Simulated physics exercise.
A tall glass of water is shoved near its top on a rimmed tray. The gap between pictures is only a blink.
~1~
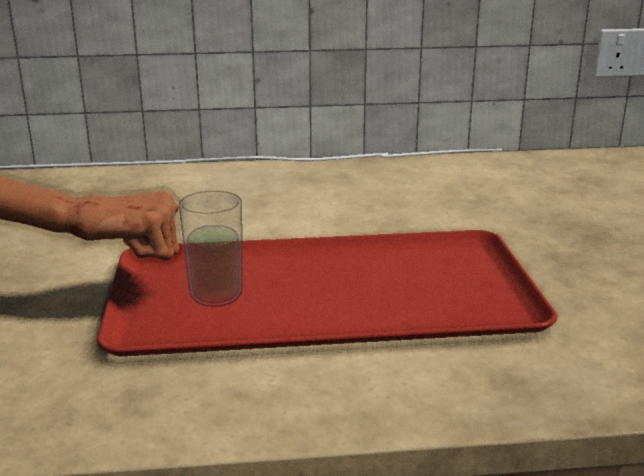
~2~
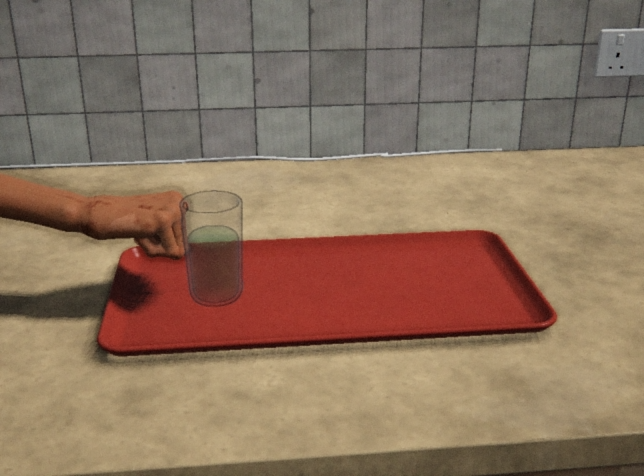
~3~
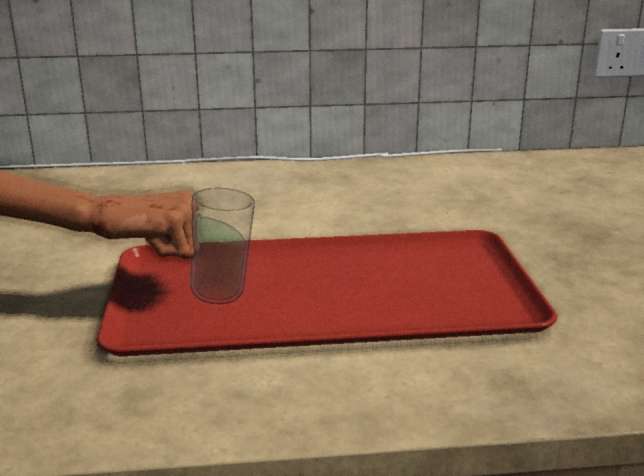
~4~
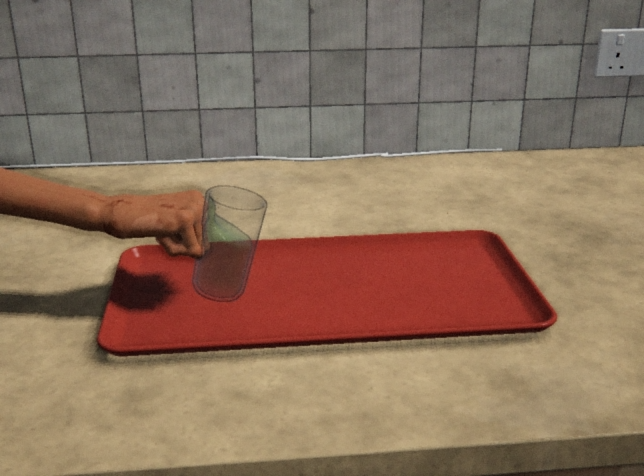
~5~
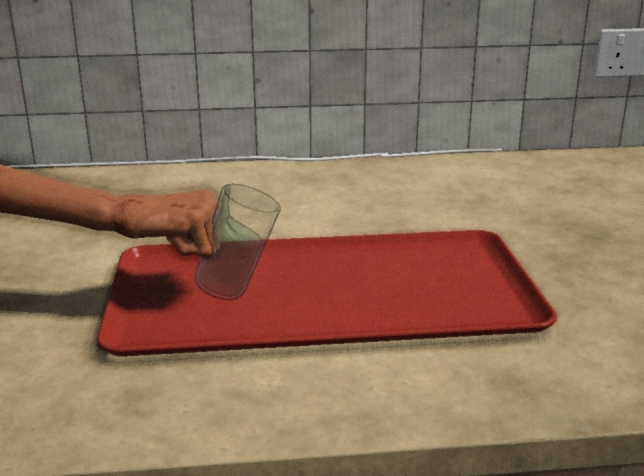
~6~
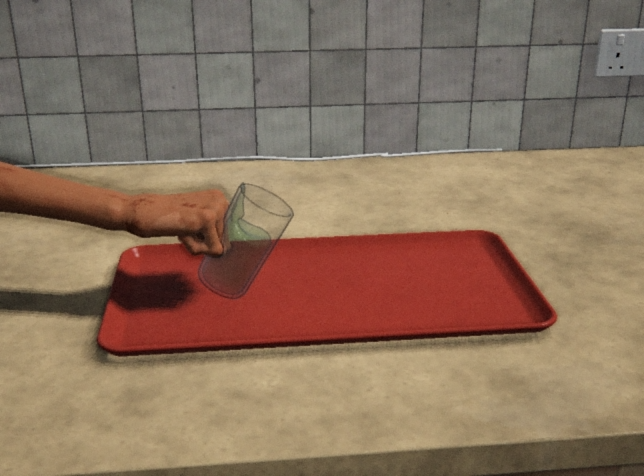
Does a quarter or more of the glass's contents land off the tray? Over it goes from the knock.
Remaining: Under three quarters.
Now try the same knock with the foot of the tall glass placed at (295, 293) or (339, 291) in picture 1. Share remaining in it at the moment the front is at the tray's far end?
Around 70 per cent first, then around 80 per cent.
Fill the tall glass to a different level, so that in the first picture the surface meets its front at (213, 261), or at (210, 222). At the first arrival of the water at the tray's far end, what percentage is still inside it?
45 and 45 per cent.
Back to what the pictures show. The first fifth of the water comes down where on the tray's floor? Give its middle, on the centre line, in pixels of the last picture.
At about (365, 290).
A moment on, the tall glass lies on its side and 100 per cent is in the glass, 0 on the tray and 0 above or beyond its rim.
Next, the tall glass lies on its side and 58 per cent is in the glass, 34 on the tray and 8 above or beyond its rim.
Then the tall glass lies on its side and 30 per cent is in the glass, 61 on the tray and 9 above or beyond its rim.
Later the tall glass lies on its side and 17 per cent is in the glass, 43 on the tray and 40 above or beyond its rim.
In the end 60 per cent is held by tray and glass, 40 is off the tray.
